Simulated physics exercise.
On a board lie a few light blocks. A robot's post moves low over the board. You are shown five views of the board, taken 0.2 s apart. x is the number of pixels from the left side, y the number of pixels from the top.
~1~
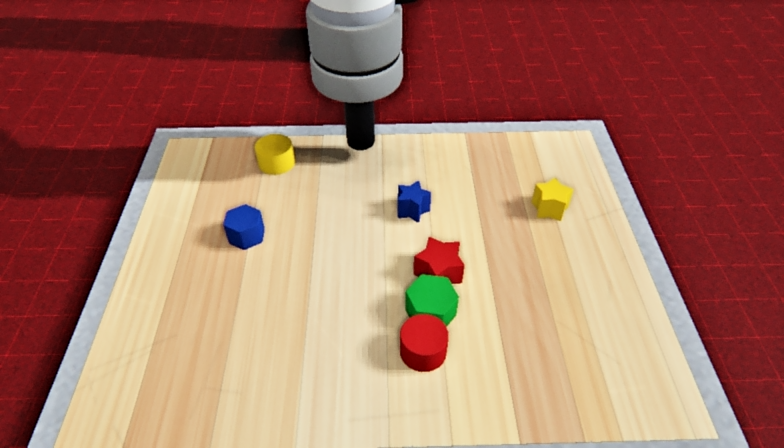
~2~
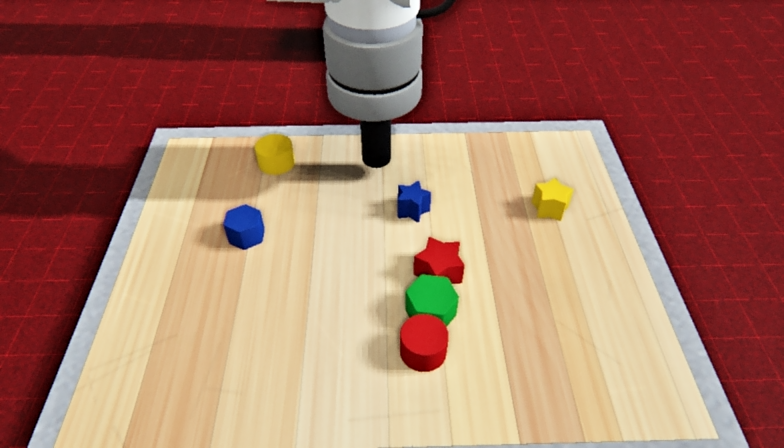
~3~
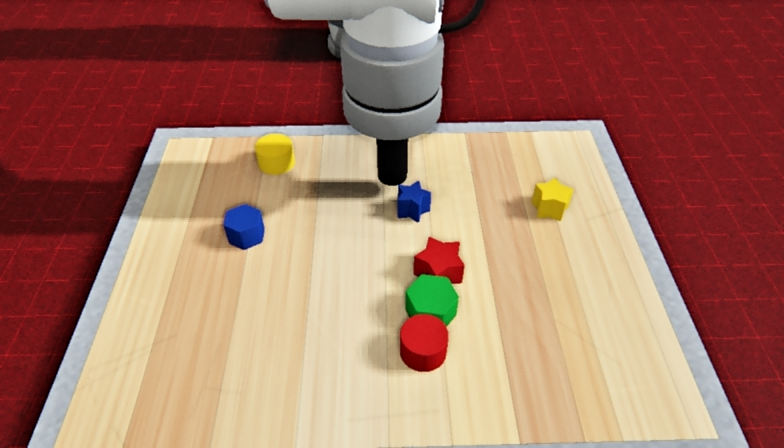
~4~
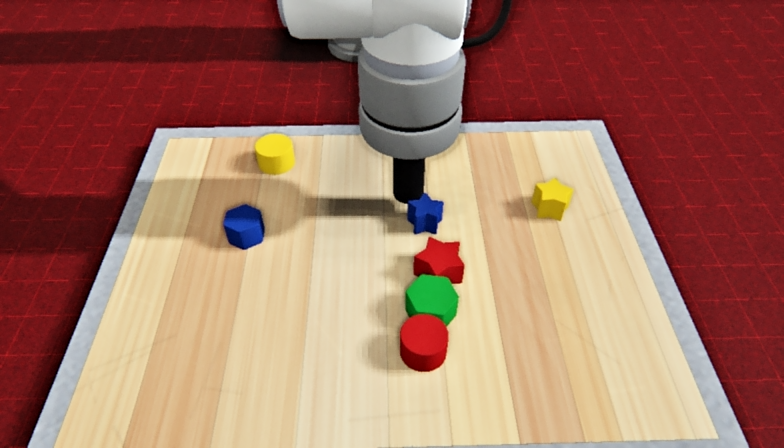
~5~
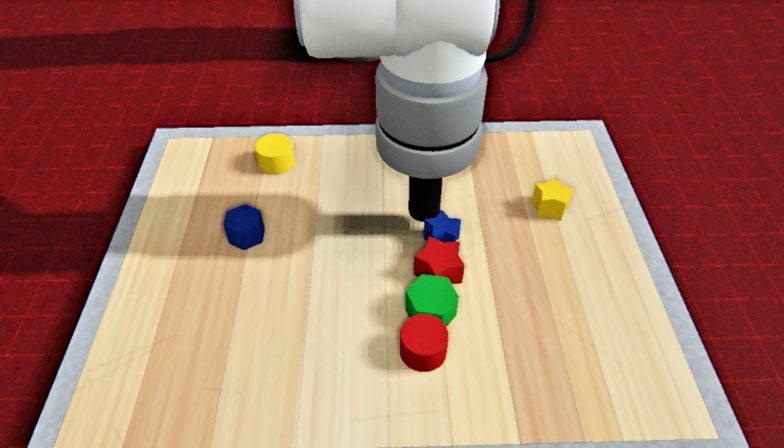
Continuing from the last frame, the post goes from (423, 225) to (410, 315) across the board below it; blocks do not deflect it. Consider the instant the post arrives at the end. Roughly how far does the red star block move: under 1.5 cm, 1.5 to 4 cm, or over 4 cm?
Answer: 1.5 to 4 cm.
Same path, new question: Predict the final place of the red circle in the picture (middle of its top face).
It comes to (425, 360).
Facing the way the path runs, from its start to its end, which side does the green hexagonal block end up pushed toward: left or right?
Picture yourself facing from the start of the path to its end: The green hexagonal block moves off to your left.
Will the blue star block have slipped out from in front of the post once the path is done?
Yes - that is the case.
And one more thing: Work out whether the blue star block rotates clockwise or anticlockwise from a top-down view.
Rotation: Counter-clockwise.
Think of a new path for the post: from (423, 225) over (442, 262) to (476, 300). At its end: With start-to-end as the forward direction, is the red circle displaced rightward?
Yes.
The first path, step by step. One third of the way, post at (419, 240); red star block at (447, 258), turned 15° clockwise; blue star block at (452, 229), turned 50° anticlockwise.
Two thirds of the way, post at (414, 270); red circle at (423, 339); green hexagonal block at (436, 300), turned 15° clockwise; red star block at (451, 266), turned 25° anticlockwise; blue star block at (452, 229), turned 50° anticlockwise.
At the end, post at (410, 302); red circle at (425, 360); green hexagonal block at (446, 319); red star block at (453, 267), turned 30° anticlockwise; blue star block at (452, 229), turned 50° anticlockwise.
